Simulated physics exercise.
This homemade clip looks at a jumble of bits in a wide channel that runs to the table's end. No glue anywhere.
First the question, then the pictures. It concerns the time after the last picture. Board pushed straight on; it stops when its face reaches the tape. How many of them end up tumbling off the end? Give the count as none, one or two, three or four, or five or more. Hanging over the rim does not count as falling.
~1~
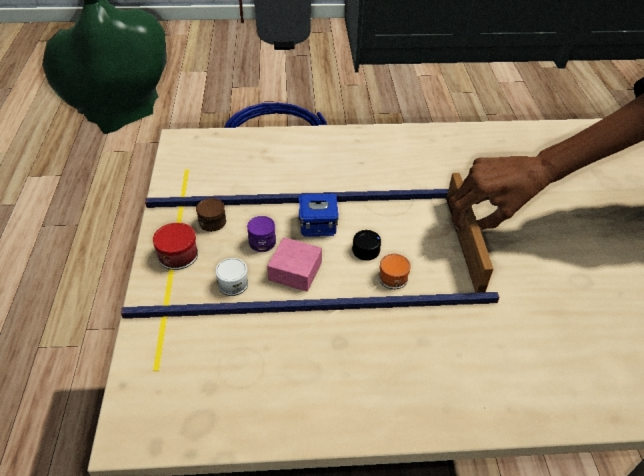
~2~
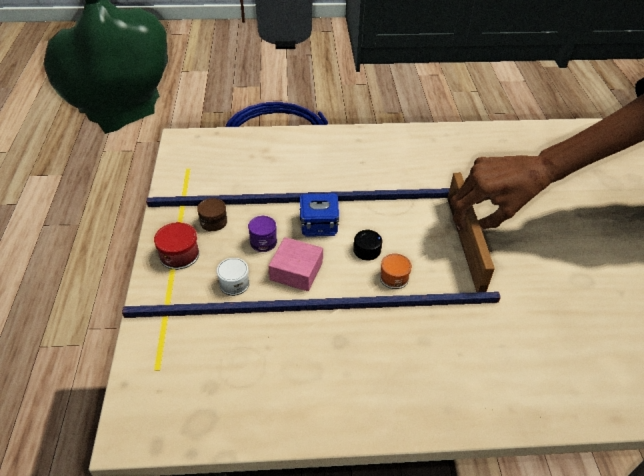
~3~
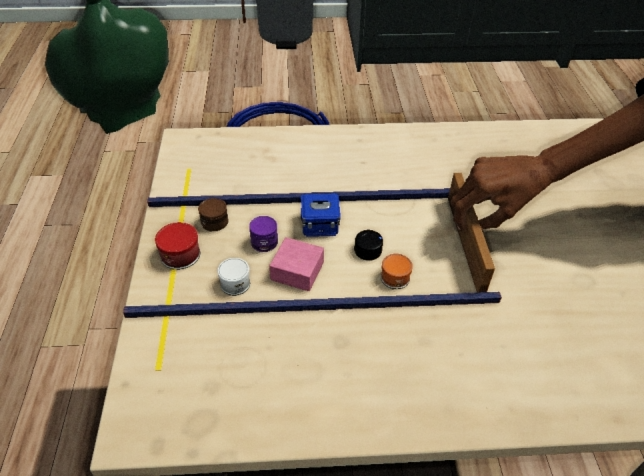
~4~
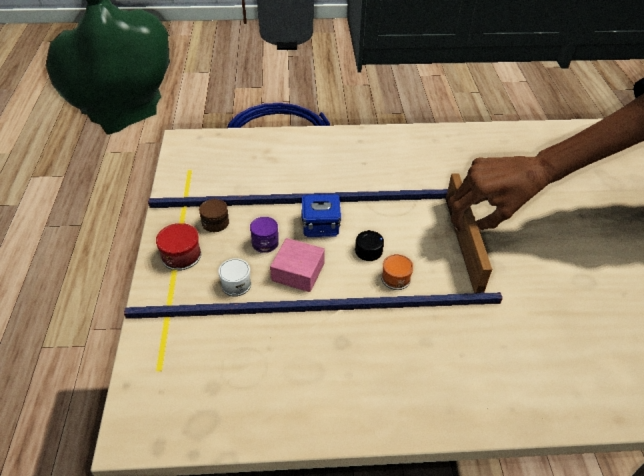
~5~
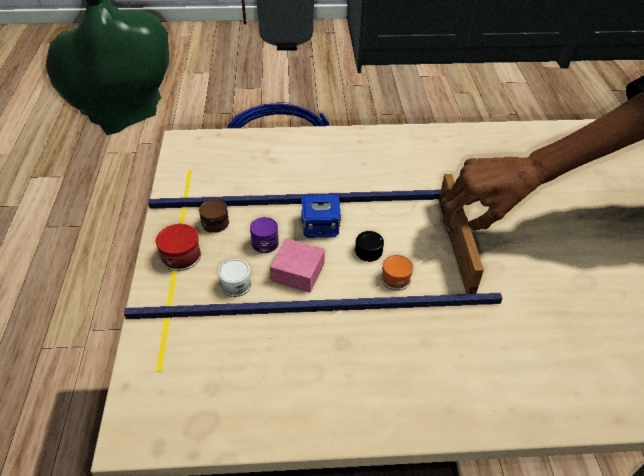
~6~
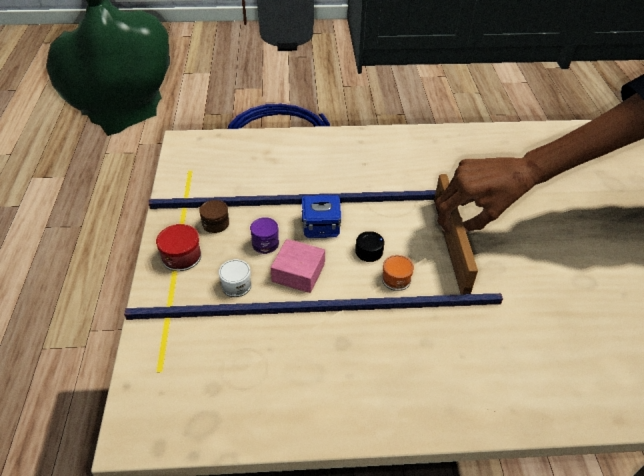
The count is three or four.
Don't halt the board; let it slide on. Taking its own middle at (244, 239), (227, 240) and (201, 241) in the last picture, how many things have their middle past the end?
Over the end: 0, 0, 1.
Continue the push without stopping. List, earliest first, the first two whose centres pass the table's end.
They are the red pot, the brown tub.
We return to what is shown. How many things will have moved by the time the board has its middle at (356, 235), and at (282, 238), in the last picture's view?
By the first moment it's 2, by the second it's 6.
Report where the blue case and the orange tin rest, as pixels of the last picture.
Taking them in turn, first comes (162, 214), then (154, 293).
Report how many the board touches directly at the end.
My count gives 4.
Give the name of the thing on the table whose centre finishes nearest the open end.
The pink block ends nearest.
A little later, none off yet; red pot at rest near (180, 248); brown tub at rest near (215, 217); white tin at rest near (236, 279).
Next, none off yet; red pot at rest near (179, 248); brown tub moving near (211, 217); white tin shifted about its own width near (207, 291).
When it is over, the number that fall off is three or four; down, purple tub, white tin, brown tub and red pot.
